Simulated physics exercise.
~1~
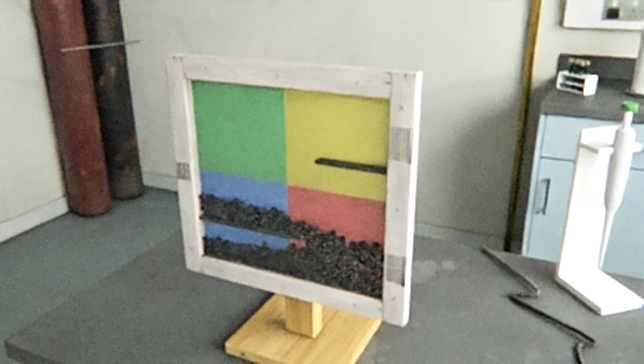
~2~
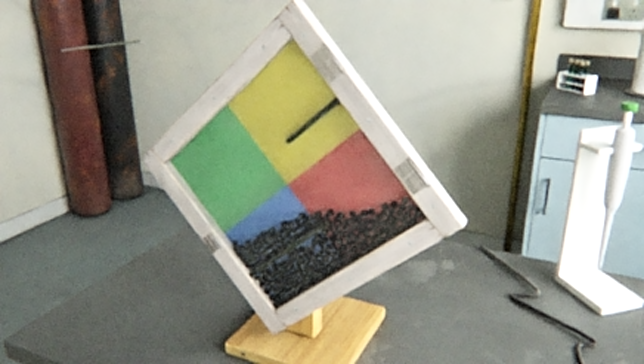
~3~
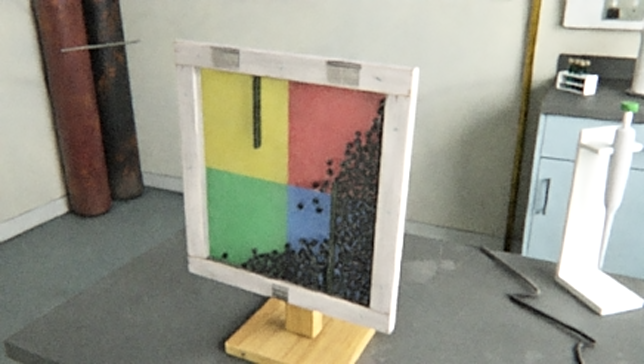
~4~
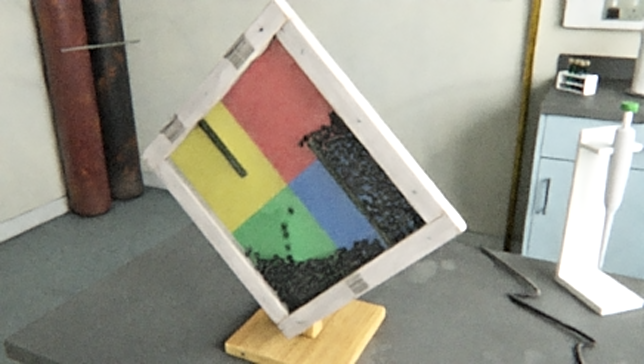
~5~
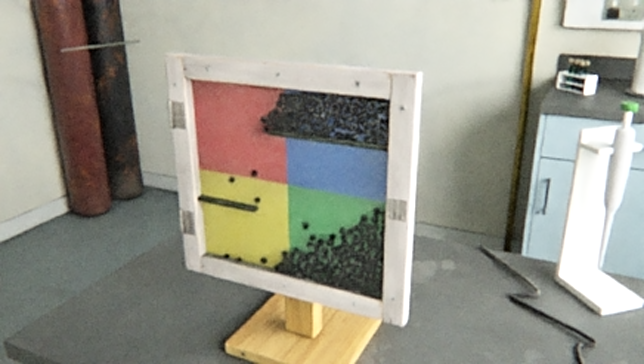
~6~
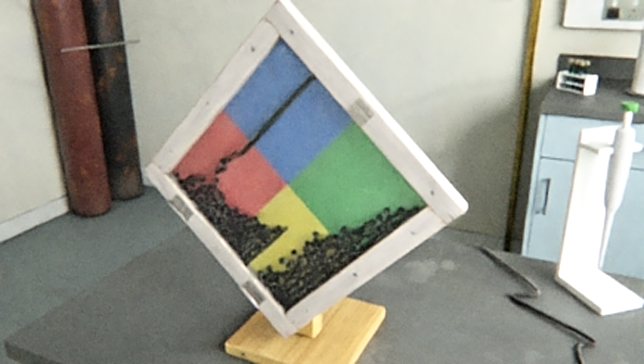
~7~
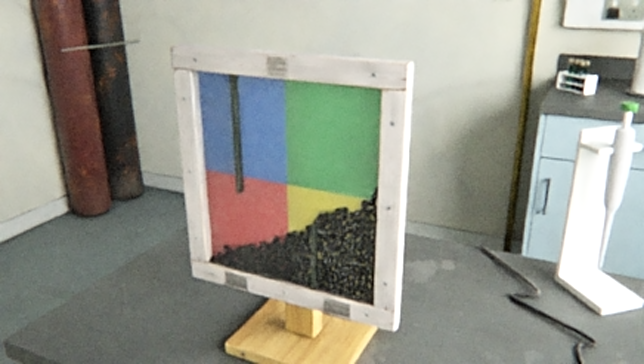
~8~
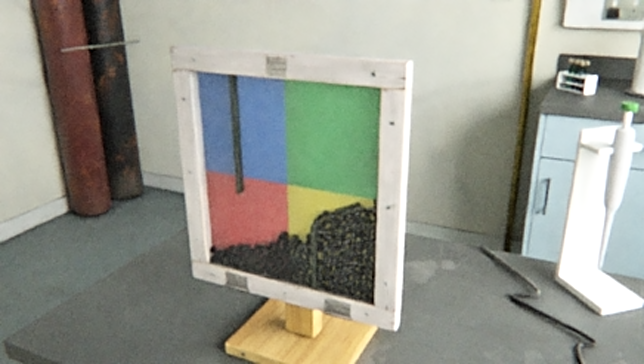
A square framed case of black beads turns, tumbling them onto red and yellow quarters.
